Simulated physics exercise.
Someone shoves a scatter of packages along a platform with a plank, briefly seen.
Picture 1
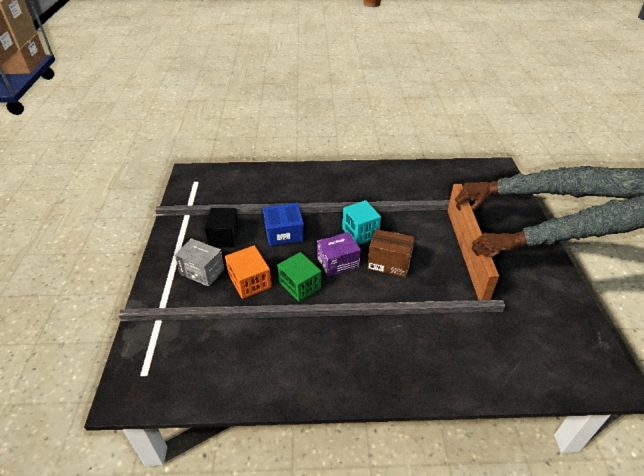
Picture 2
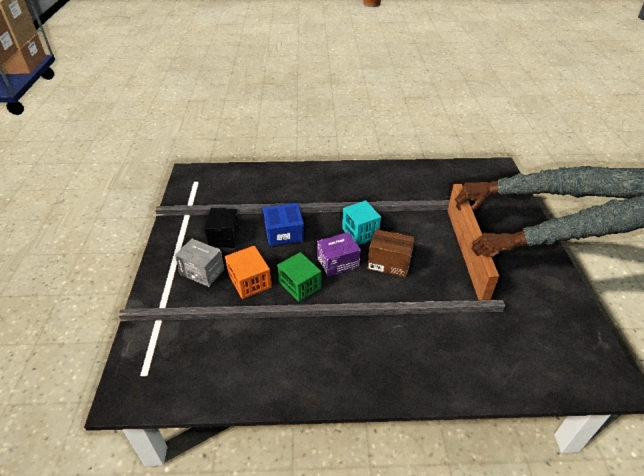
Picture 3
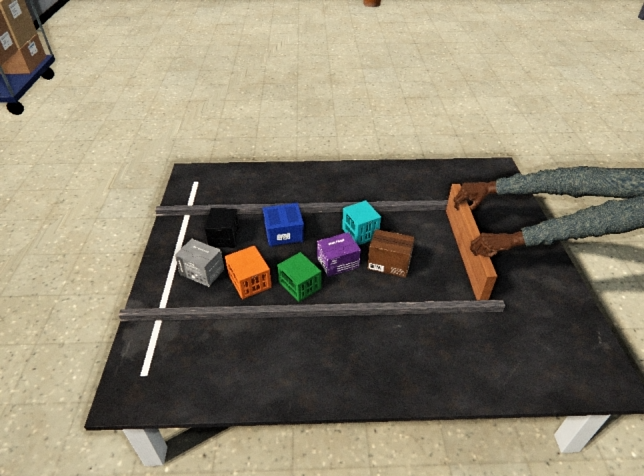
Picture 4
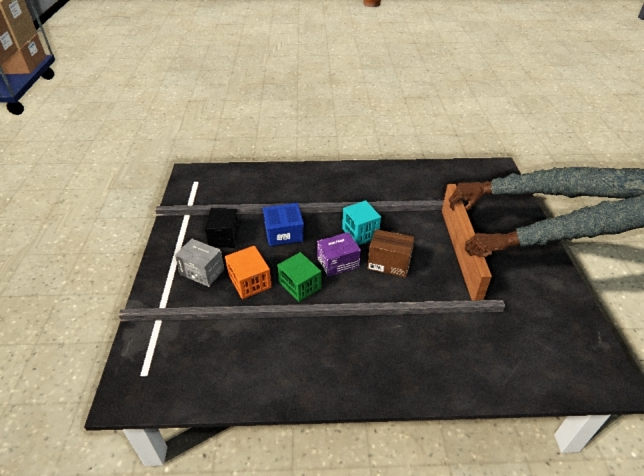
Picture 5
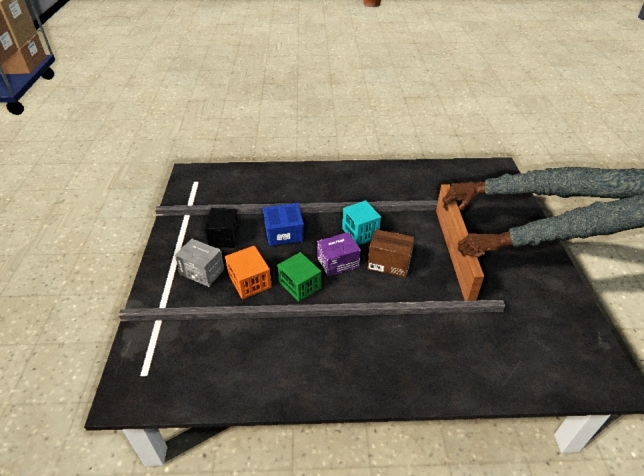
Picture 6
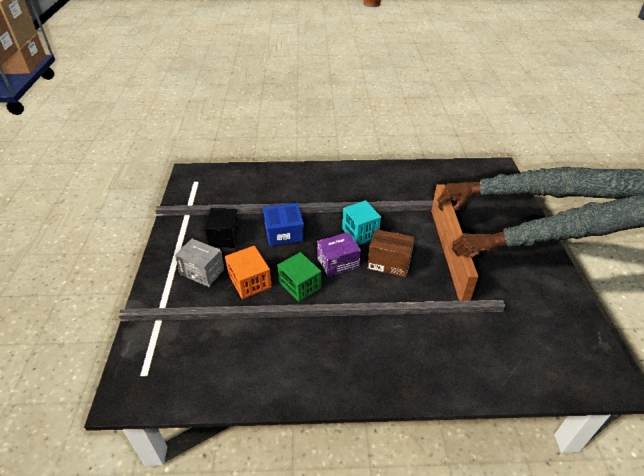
A wooden plank, gripped by two hands at the right end of a dark table, sits still at first, then slides slightly left between two rails. The scattered boxes and crates, among them brown, purple, cyan, green, orange, blue, black and grey, stay in place, with a gap still separating them from the plank.
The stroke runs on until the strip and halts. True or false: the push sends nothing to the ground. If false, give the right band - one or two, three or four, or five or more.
False, five or more.
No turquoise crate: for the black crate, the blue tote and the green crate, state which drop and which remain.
Black crate goes down, blue tote stays put, green crate stays put.
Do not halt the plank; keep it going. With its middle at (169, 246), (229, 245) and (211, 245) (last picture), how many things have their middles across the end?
5; 0; 1.
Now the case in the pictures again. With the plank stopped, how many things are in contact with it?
The number is 3.
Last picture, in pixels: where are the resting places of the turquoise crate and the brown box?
Result: One about (167, 224), other about (148, 264).
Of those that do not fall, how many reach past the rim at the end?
The count would be 1.
Soon after, none off yet; grey box at rest near (200, 262); black crate at rest near (223, 228); orange crate at rest near (249, 272).
In the end, the number that fall off is five or more; gone, purple box, blue tote, orange crate, black crate and grey box.
